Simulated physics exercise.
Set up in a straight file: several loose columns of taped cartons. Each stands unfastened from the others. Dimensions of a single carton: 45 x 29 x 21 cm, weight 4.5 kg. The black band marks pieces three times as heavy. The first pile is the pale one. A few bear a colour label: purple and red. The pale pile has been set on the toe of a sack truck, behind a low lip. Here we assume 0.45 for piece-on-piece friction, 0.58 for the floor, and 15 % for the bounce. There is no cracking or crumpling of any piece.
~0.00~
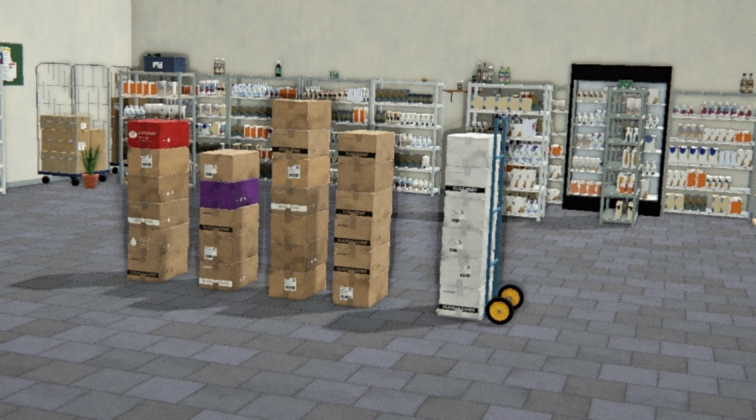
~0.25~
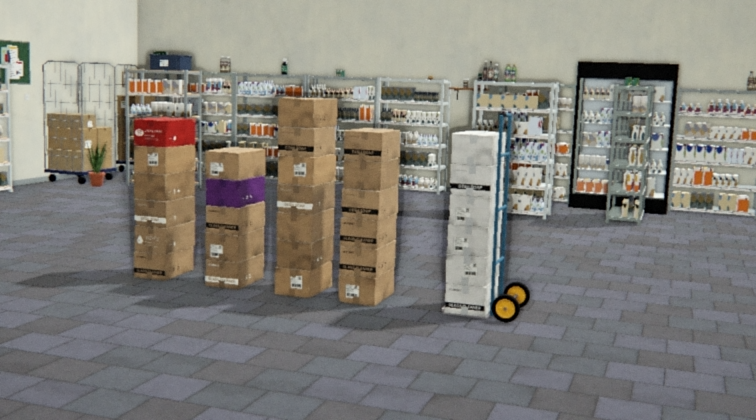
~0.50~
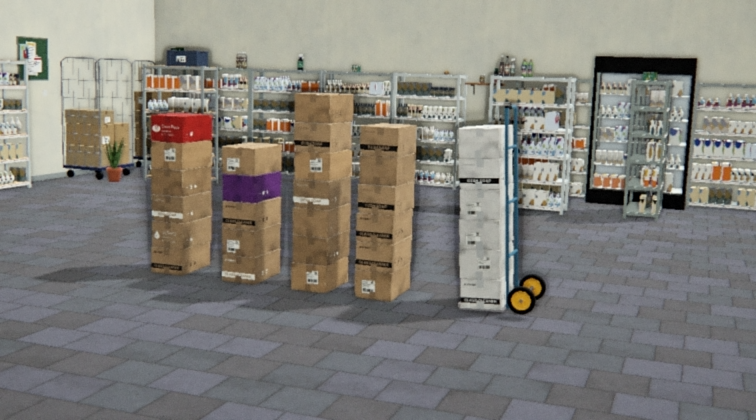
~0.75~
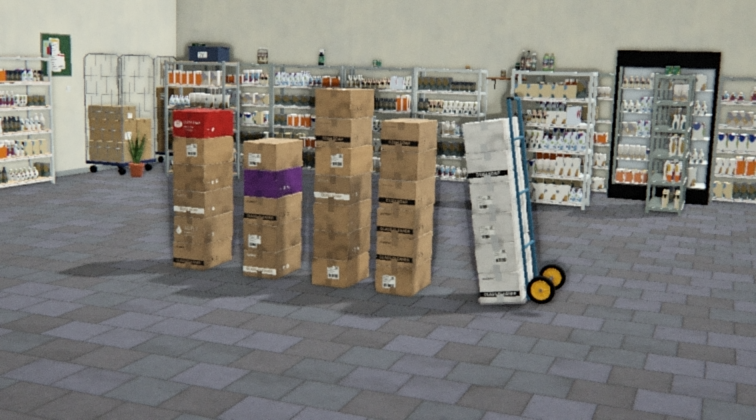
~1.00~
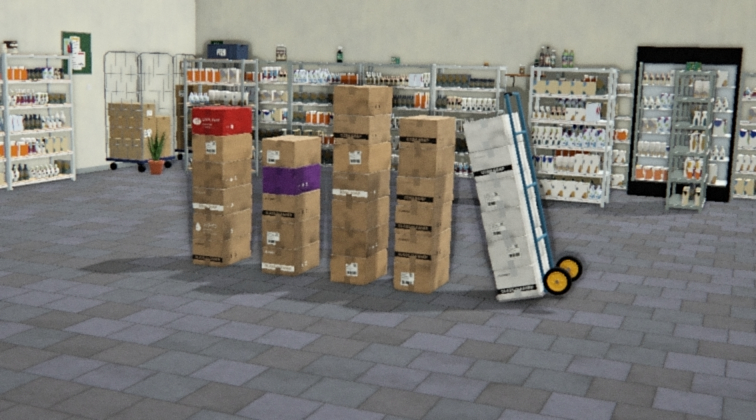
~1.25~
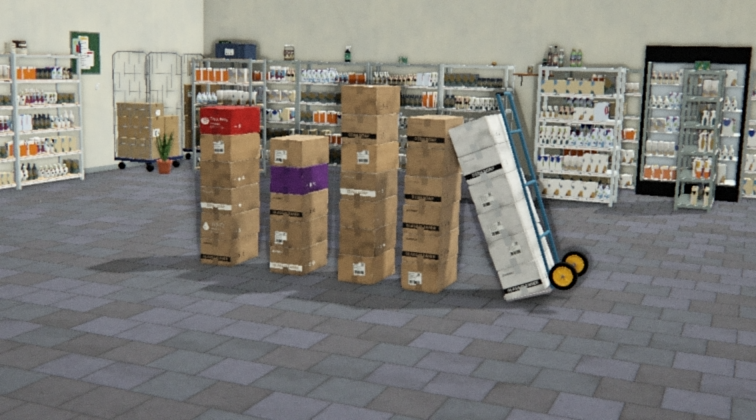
Storeroom with stocked shelves, a sack truck tilting a white carton stack leftward toward four still brown piles as the view shifts.
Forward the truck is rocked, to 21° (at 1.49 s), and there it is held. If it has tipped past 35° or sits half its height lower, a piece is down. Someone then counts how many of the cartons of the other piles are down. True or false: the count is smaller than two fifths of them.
False.
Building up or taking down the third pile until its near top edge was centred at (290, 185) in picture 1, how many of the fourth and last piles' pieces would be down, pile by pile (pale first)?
You'd get fourth 5 and last 6.
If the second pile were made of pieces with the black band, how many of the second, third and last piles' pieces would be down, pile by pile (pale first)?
Down at the end: Second pile 0, third pile 0, last pile 0.
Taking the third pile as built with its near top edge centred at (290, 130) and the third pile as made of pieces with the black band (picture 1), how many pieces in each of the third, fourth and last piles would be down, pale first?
Counts down - third: 0; fourth: 0; last: 0.
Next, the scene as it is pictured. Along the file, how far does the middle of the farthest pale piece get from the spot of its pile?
130 cm.
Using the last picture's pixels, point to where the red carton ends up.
About (18, 224).
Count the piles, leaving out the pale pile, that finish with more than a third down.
Total count: 4.
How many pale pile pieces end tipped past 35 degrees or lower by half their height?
6 pieces.
After 3.06 s, 6 of the pale pile down; none of the 24 other cartons down, 14 disturbed.
After 4.00 s, 6 of the pale pile down; 19 of the 24 other cartons down; red carton leaning 30°, 14 cm lower; purple carton leaning 17°, 12 cm lower.
At rest (5.6 s), 6 of the pale pile down; 23 of the 24 other cartons down; red carton upside down; purple carton leaning 65°, 39 cm lower. That is 96 per cent. As the last picture would show them, middles, red carton near (18, 224), purple carton near (148, 210).
